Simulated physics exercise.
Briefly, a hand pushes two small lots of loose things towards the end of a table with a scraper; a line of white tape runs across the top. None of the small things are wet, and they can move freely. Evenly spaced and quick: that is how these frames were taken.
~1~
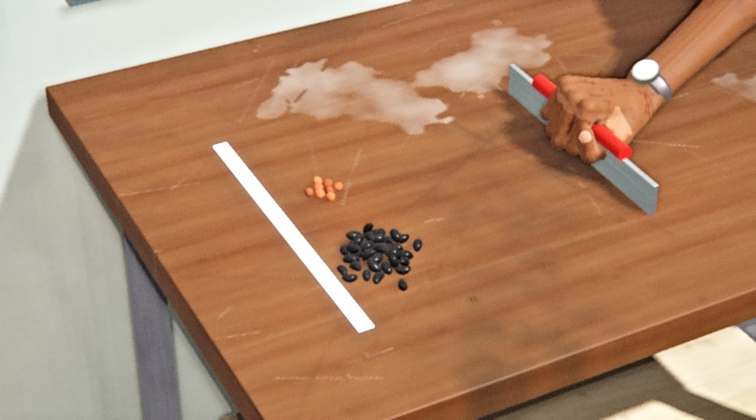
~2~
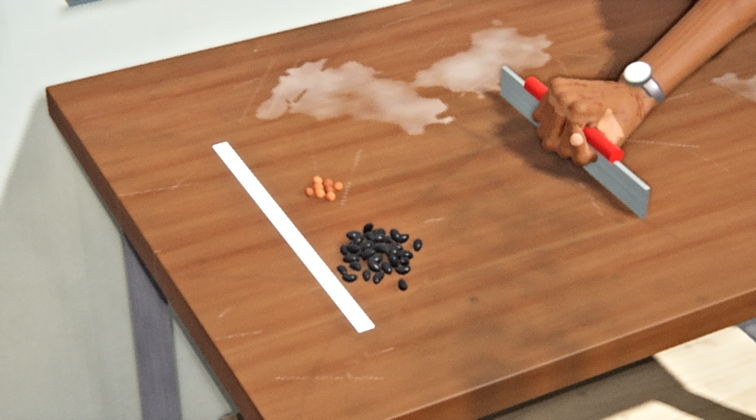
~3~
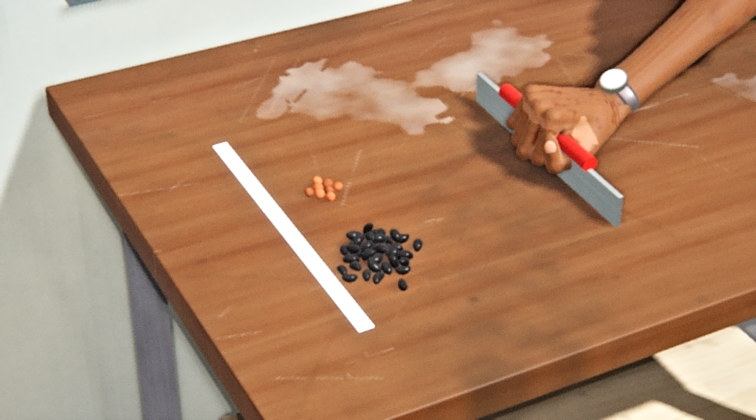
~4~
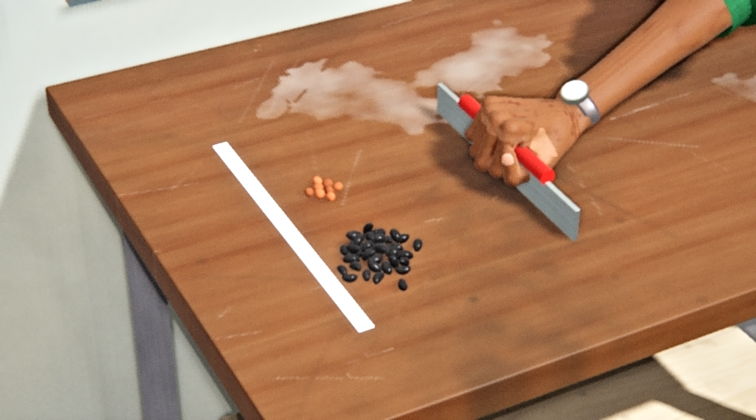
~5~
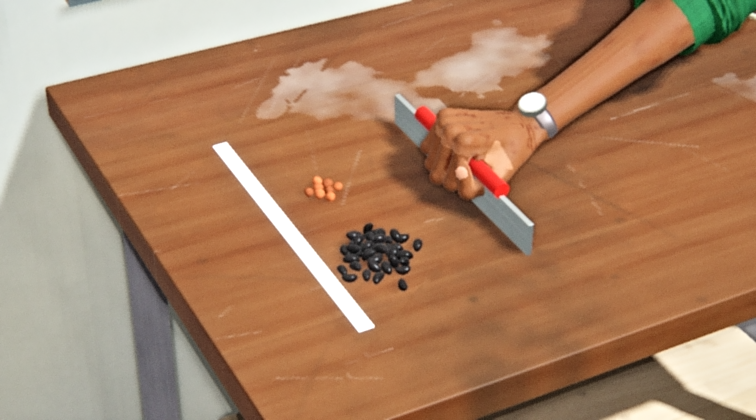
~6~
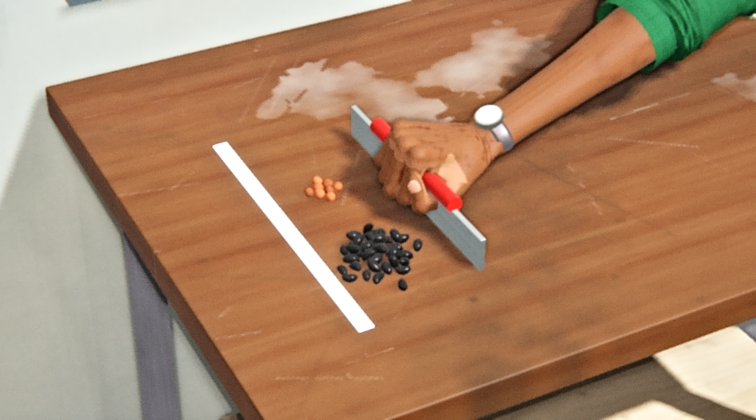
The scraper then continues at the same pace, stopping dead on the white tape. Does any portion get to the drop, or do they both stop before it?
Front portion: Partly goes over. Back portion: Partly goes over.
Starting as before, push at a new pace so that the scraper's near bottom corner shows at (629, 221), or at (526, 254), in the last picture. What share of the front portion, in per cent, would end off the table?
About 0 percent in the first try, about 10 percent in the second.
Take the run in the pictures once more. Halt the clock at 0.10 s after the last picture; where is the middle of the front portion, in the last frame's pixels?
Estimated centre: (347, 260).
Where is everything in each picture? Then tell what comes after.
In the first frame, scraper (644, 190), at rest; white tape (226, 153), well back from the edge; edge at (166, 271); front portion (377, 248), some black beans; back portion (318, 188), a few clay pellets.
In the second frame, scraper (635, 193); back portion (318, 188).
In the third frame, scraper (609, 201); front portion (377, 248).
In the fourth frame, scraper (566, 215); back portion (318, 188).
In the fifth frame, scraper (520, 229); front portion (377, 248).
In the sixth frame, scraper (473, 244); white tape (226, 153); edge at (166, 271); front portion (377, 248); back portion (318, 188).
Then, 0.10 s later than the last frame, scraper still moving, near (333, 192); front portion all on the table, its front near (305, 257); back portion all on the table, its front near (289, 209).
Then, 0.21 s later than the last frame, scraper stopped at the white tape; front portion all on the table, its front near (241, 299); back portion all on the table, its front near (183, 245).
Then, 0.49 s later than the last frame, scraper stopped at the white tape; front portion roughly half over the edge; back portion the larger part over the edge.
When it is over, scraper stopped at the white tape; front portion roughly half over the edge; back portion every one over the edge.
